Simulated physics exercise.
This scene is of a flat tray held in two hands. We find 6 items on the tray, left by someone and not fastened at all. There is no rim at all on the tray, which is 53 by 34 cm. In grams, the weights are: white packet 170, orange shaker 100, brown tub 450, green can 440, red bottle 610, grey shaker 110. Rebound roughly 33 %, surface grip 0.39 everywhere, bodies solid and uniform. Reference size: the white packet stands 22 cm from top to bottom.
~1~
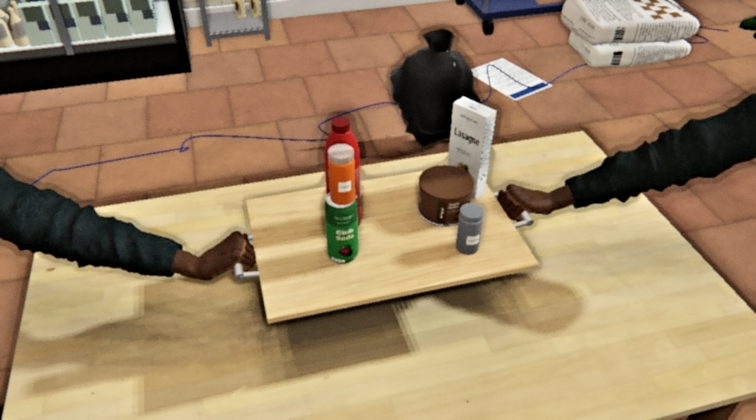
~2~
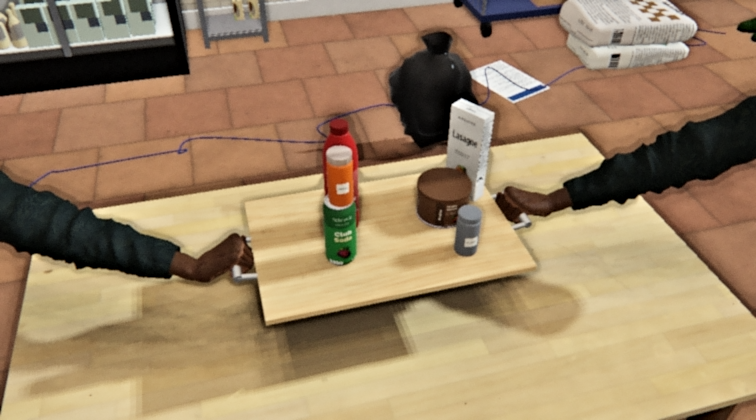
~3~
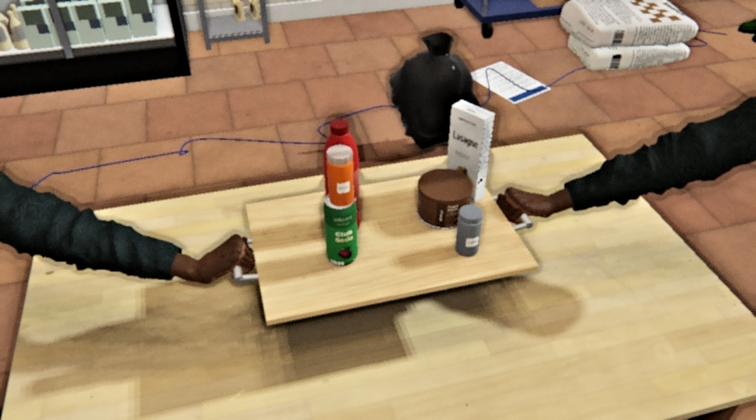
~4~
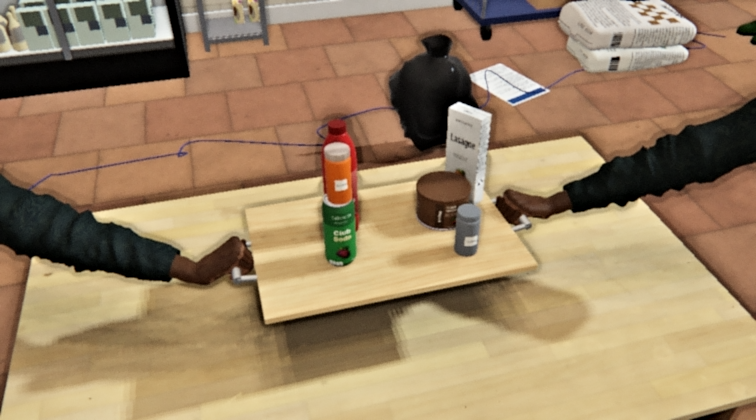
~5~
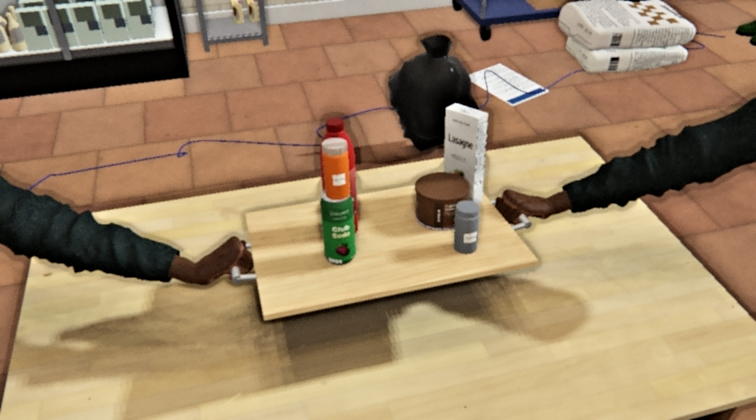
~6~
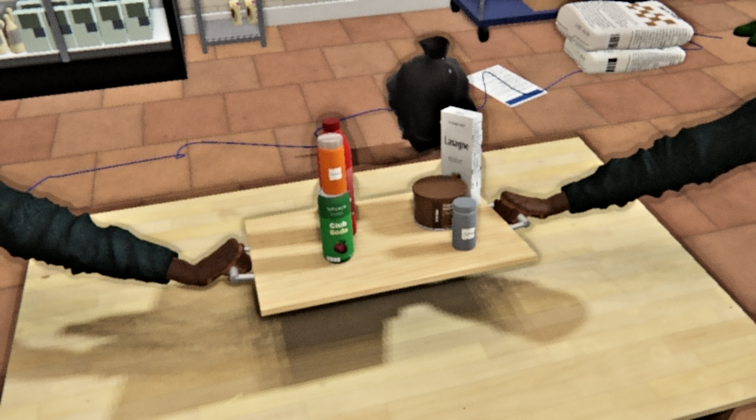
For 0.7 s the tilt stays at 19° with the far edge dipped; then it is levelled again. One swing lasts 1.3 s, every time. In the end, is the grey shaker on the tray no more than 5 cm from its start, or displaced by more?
It is within 5 cm.
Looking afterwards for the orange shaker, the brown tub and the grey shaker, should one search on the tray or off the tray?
Orange shaker: Goes out of bounds; brown tub: Stays in bounds; grey shaker: Stays in bounds.
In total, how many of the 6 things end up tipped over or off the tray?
Altogether, 4.
Then, 0.90 s after the last picture, tilt 19°, far edge down; white packet, orange shaker and red bottle now off the tray; green can on its side.
Then, 1.20 s after the last picture, tilt 19°, far edge down; green can on its side.
Then, 1.80 s after the last picture, tilt 12°, far edge down; green can now off the tray.
At rest, off the tray, white packet, orange shaker, green can and red bottle; the other 2 in place, give or take 5 cm. Seen from the same camera at the end, grey shaker near (466, 235).
